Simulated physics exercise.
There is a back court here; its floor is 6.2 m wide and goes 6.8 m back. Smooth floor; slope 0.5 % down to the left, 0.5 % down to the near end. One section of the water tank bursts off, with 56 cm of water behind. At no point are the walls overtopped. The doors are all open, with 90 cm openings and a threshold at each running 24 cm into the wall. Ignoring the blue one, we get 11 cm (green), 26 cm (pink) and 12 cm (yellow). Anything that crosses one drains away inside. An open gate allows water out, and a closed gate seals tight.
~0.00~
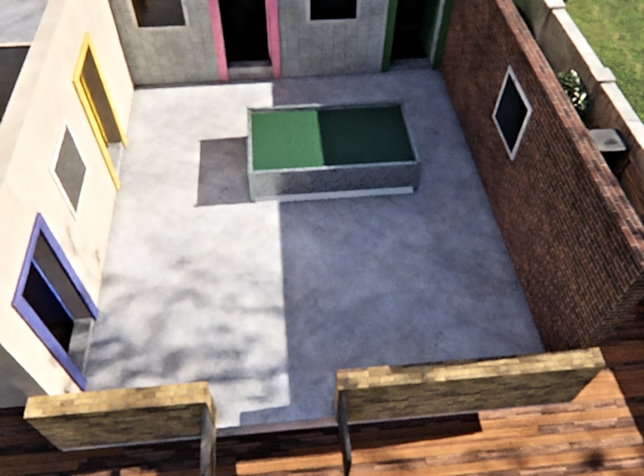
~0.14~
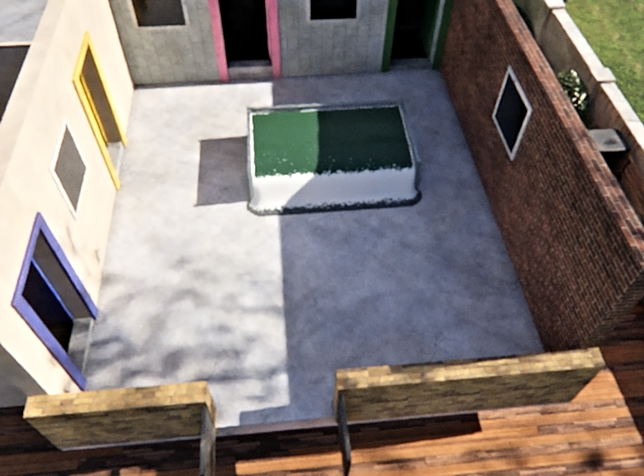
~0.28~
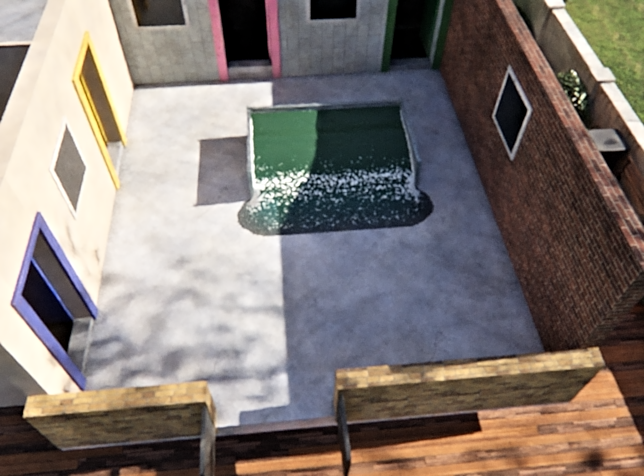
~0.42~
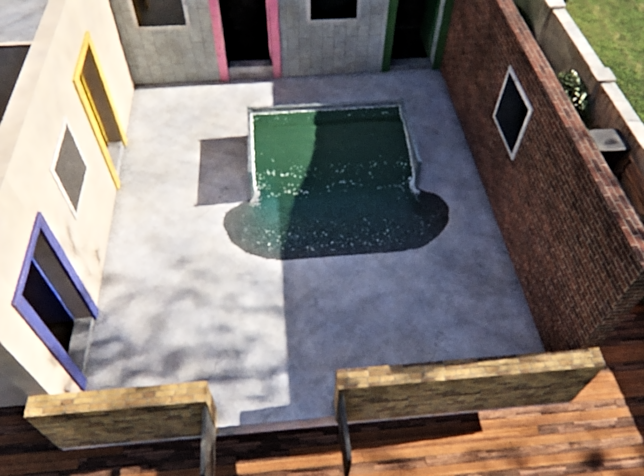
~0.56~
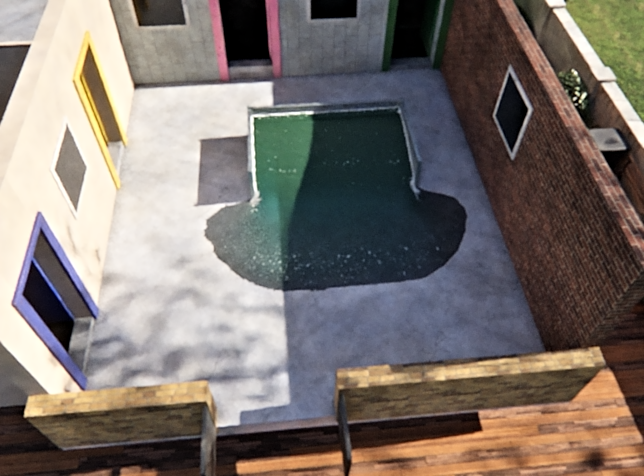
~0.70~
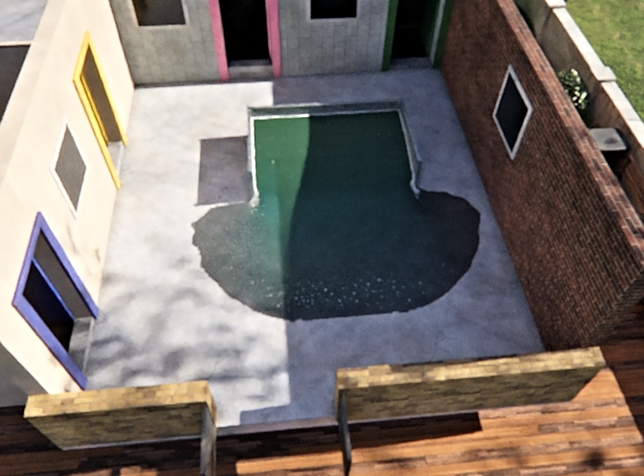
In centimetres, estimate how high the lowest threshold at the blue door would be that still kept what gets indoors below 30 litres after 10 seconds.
It comes to roughly 7 cm.
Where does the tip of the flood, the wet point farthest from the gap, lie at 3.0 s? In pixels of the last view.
Near pixel (78, 420).
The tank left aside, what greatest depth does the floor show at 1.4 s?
Close to 32 centimetres.
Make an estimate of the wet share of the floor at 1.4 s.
I'd estimate about 40 percent.
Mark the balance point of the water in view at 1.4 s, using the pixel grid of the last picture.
I'd say around (338, 223).
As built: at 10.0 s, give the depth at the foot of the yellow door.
4.5 cm.
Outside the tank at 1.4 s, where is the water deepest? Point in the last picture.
Look close to (376, 393).
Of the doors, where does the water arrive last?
It's the pink door.
After 1.4 s water covers 40 % of the floor, deepest (32 cm) near (376, 393); it has not reached the blue door.
After 3.0 s water covers 50 % of the floor, deepest (30 cm) near (550, 377); 9 cm at the blue door, 0 litres in over its 8 cm threshold.
After 10.0 s water covers 95 % of the floor, deepest (9 cm) near (78, 420); 8 cm at the blue door, 18 litres in over its 8 cm threshold.
At the blue door as built, the water arrived by 2.3 s and peaked near 12 cm at 3.6 s.
With a threshold of 6 cm, 52 litres would have come in within the 10 s; with 8 cm, 19 litres. So under 30 litres takes about 7 cm.
